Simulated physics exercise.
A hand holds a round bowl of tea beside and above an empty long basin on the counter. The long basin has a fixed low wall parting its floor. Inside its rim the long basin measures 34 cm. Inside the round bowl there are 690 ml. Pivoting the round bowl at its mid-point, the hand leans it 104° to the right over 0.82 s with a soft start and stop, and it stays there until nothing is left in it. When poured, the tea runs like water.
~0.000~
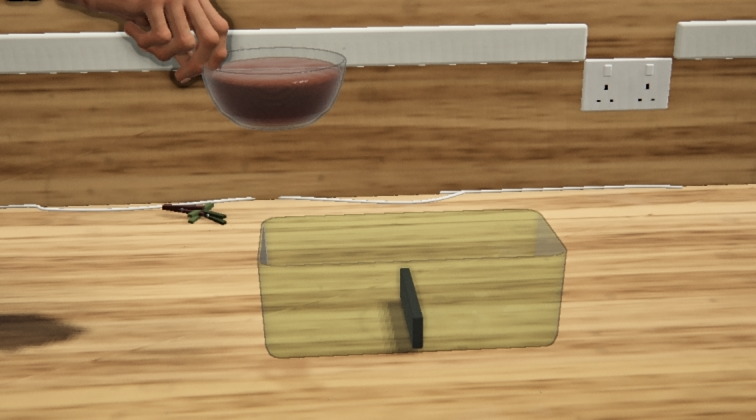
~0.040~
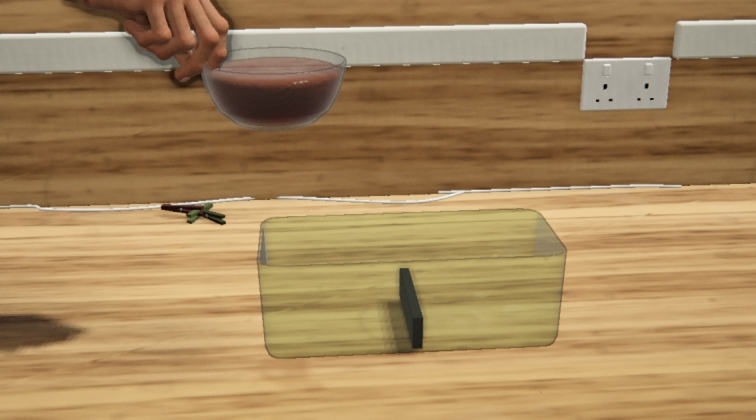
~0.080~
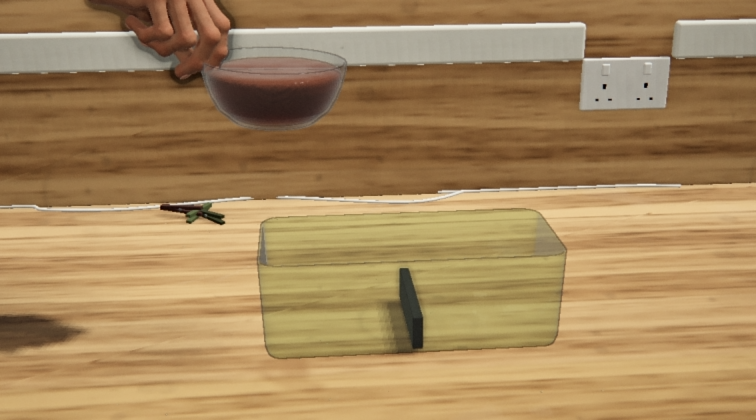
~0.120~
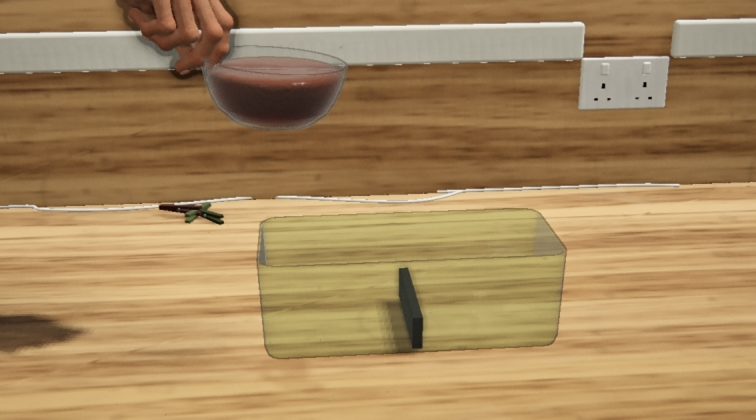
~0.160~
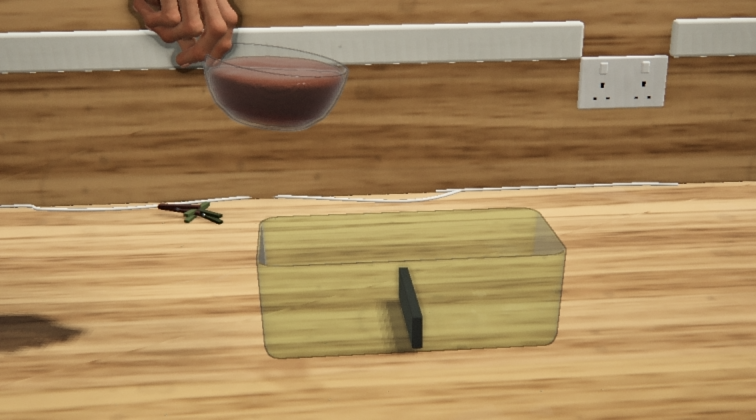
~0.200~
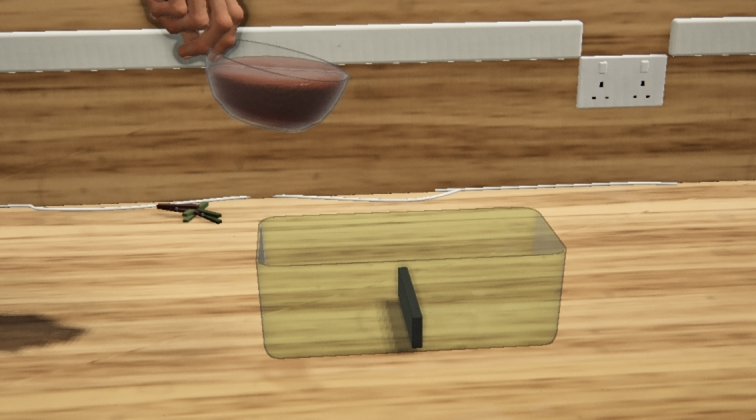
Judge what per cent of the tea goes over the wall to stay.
46 percent, roughly.
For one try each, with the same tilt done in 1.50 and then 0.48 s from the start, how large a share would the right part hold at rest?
Near 55 in a hundred on the first go and near 35 in a hundred on the second.
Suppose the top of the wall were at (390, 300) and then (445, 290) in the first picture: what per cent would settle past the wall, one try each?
Result: 70 per cent, then 5 per cent.
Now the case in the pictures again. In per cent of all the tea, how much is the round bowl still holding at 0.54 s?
Around 30 percent.
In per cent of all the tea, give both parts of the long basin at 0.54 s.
Around 6 percent on the left and 12 on the right.
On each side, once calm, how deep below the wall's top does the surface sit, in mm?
24 mm left, 26 mm right.
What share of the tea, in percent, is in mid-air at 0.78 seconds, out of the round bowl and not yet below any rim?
I'd say some 7 per cent is in the air.
Then, 0.54 s in, the tilt is 76° and 30 per cent is still to pour, 6 is left of the wall and 11 right of it.
Then, 0.78 s in, the tilt is 103° and 1 per cent is still to pour, 46 is left of the wall and 46 right of it.
Then, 1.04 s in, the tilt is 104° and 0 per cent is still to pour, 52 is left of the wall and 46 right of it.
Then, 1.32 s in, the tilt is 104° and 0 per cent is still to pour, 52 is left of the wall and 46 right of it.
Finally, 52 per cent lies left of the wall, 46 right of it and 2 outside.
